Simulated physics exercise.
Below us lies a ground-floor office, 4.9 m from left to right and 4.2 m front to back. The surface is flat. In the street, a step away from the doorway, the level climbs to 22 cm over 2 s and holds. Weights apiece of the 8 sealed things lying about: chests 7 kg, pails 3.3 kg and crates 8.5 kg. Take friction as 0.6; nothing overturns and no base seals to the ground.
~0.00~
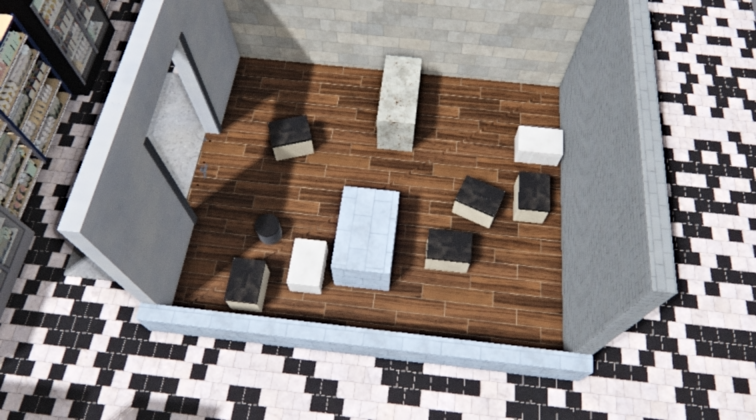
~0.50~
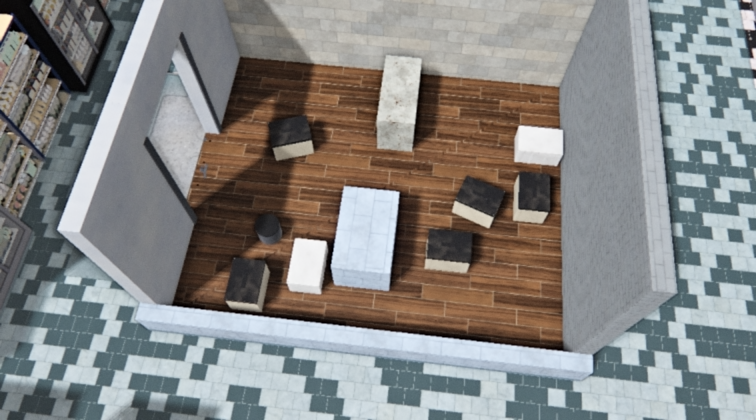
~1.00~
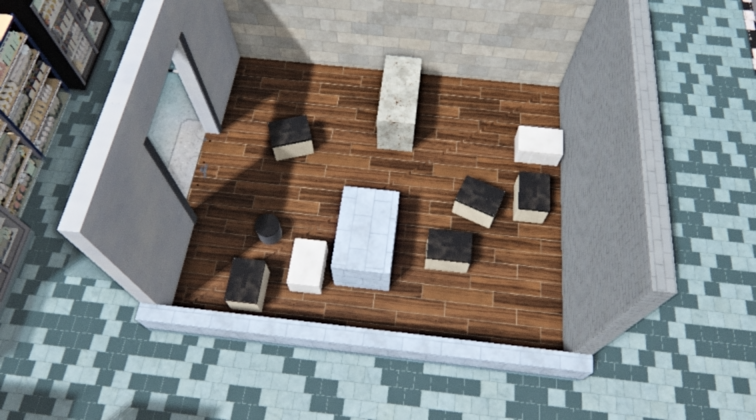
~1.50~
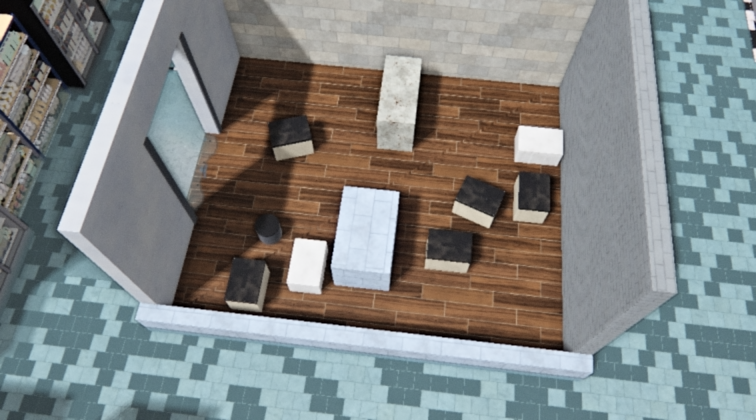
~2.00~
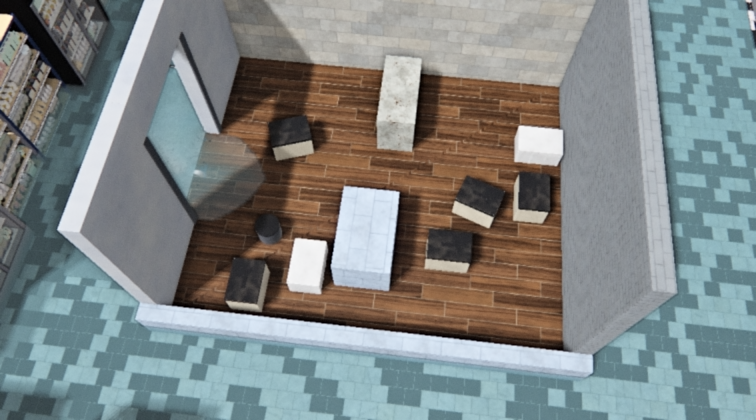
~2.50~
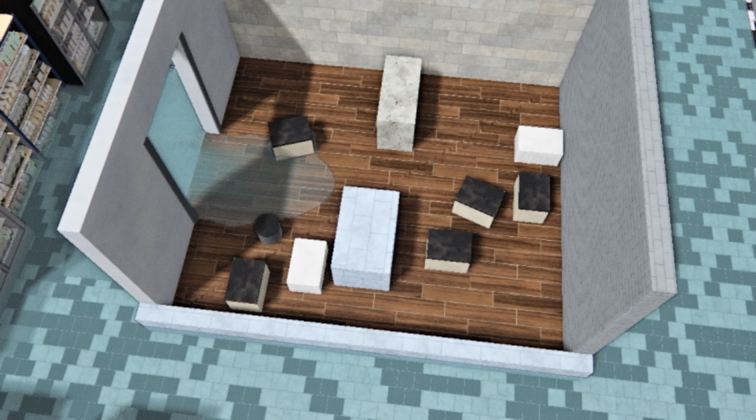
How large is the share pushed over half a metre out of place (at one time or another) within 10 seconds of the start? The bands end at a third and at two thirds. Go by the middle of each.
Share: Two thirds or more.
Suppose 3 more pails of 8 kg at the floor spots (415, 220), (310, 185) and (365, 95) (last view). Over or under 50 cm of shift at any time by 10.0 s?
In that order: Under, past it, past it.
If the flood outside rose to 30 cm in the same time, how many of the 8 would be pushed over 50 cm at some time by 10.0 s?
In that case 7 of them.
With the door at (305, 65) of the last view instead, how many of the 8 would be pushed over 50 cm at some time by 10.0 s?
Then 4.
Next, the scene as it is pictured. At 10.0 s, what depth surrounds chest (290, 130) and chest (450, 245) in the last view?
Roughly 8 and 6 cm.
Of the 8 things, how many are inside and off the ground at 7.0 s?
I count 6.
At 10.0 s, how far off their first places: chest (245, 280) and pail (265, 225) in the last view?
In that order: 40 cm, 40 cm.
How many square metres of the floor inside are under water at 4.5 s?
Some 12.0 m2.
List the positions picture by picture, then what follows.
A chest at (289, 130), on the bottom; a chest at (245, 280) rests on the ground; 0.0 m2 under water; 0 of 8 have shifted, in the first picture.
A chest at (289, 130), on the bottom; a chest at (245, 280), on the bottom; water covers 0.0 m2; 0 of 8 have shifted, in the second picture.
A chest at (289, 130), on the bottom; a chest at (245, 280), on the bottom; water covers 0.0 m2; 0 of 8 have shifted, in the third picture.
A chest at (289, 130) rests on the ground; a chest at (245, 280), on the bottom; water covers 0.0 m2; 0 of 8 have shifted, in the fourth picture.
A chest at (289, 130), on the bottom; a chest at (245, 280) rests on the ground; water covers 0.7 m2; 0 of 8 have shifted, in the fifth picture.
A chest at (290, 130), on the bottom; a chest at (245, 280) rests on the ground; 1.9 m2 under water; 0 of 8 have shifted, in the sixth picture.
After 3.5 s 2 of 8 are over 50 cm from their spots; 0 afloat.
After 4.5 s 2 of 8 are over 50 cm from their spots; 3 afloat.
After 7.0 s 7 of 8 are over 50 cm from their spots; 6 afloat.
After 10.0 s 3 of 8 are over 50 cm from their spots, and 7 have been at some point; 8 afloat.
